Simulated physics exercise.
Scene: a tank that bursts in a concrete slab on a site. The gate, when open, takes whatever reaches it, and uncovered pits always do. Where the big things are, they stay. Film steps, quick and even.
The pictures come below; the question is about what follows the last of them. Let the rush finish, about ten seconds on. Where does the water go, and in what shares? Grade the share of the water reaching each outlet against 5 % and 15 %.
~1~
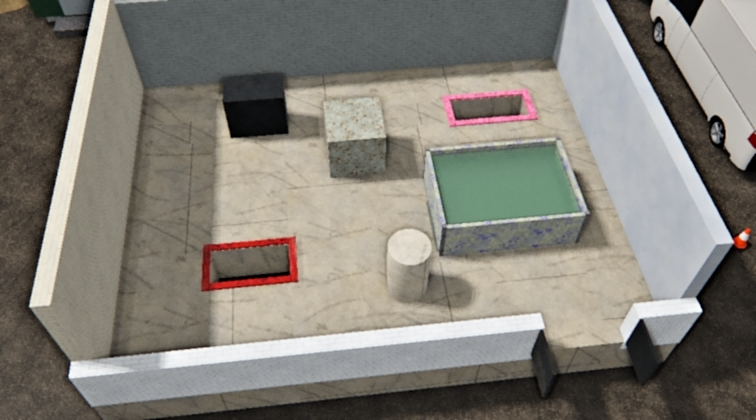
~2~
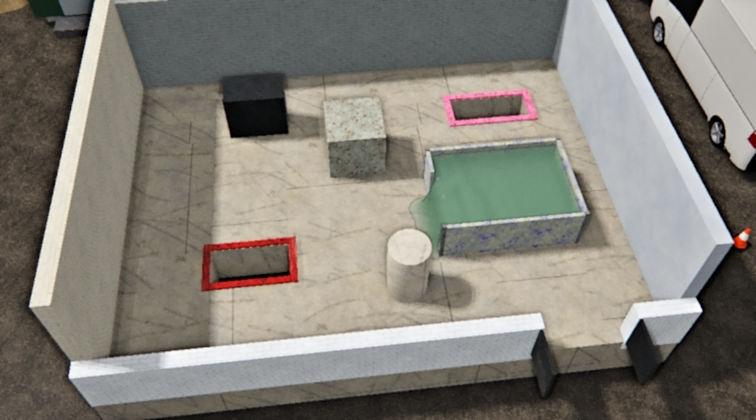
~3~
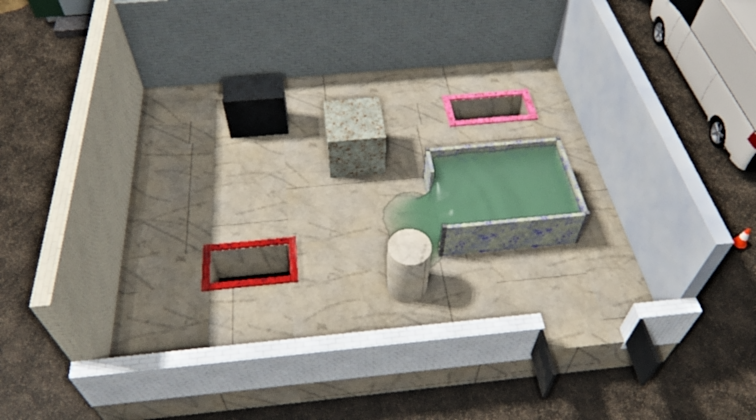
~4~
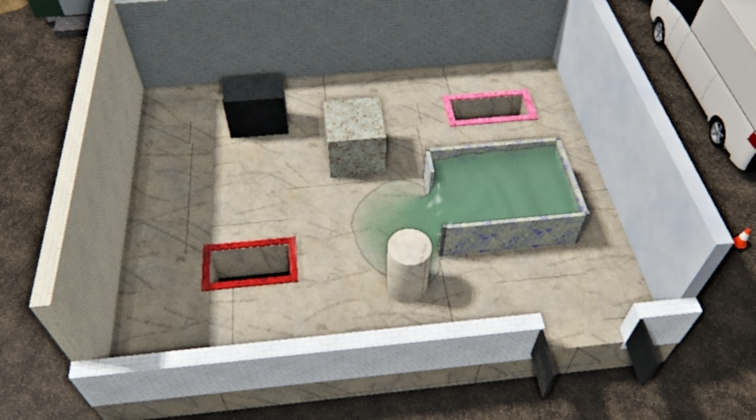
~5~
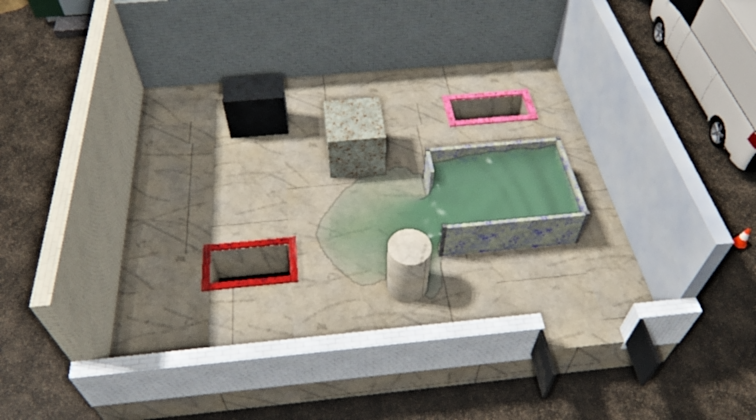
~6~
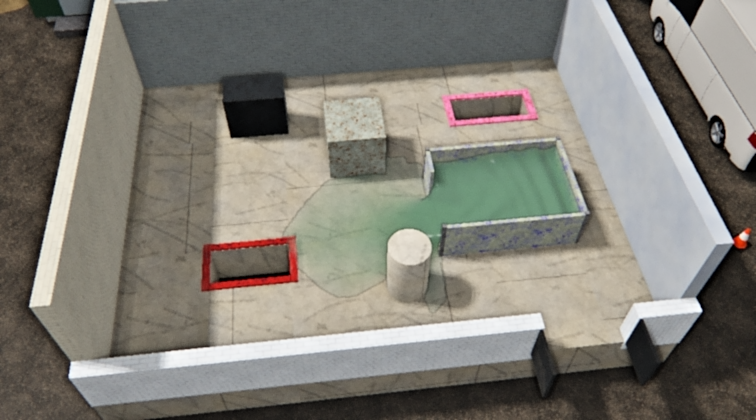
By my reckoning the gate stays under 5 %, the pink pit stays under 5 %, the red pit goes over 15 %.
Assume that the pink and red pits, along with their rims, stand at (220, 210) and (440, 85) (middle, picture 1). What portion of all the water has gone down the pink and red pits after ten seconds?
Percentages by pit: Pink at 15, red at 0.
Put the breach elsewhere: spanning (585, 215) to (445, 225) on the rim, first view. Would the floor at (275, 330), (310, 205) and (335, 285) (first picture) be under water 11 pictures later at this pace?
Soaked, then unsoaked, then soaked.
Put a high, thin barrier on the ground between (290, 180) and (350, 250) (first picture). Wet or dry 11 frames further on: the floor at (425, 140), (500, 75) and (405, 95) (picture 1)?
Listed order - dry, dry, dry.
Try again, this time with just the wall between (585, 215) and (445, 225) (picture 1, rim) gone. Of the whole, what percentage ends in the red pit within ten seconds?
For red, roughly 2 in a hundred.
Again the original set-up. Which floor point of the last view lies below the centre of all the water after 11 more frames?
The water centres close to (401, 226).
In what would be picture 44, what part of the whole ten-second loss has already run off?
Near 85 in a hundred.
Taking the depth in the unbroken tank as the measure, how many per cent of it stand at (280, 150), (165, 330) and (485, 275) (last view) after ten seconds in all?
In turn 12, 8 and 2 in a hundred.
A moment on, water covers 25 % of the floor; the gate 0 %, the pink pit 0 %, the red pit 3 %.
Next, water covers 40 % of the floor; the gate 0 %, the pink pit 0 %, the red pit 7 %.
Then, water covers 45 % of the floor; the gate 0 %, the pink pit 0 %, the red pit 12 %.
Later, water covers 60 % of the floor; the gate 0 %, the pink pit 0 %, the red pit 19 %.
In the end, water covers 80 % of the floor; the gate 0 %, the pink pit 0 %, the red pit 22 %.
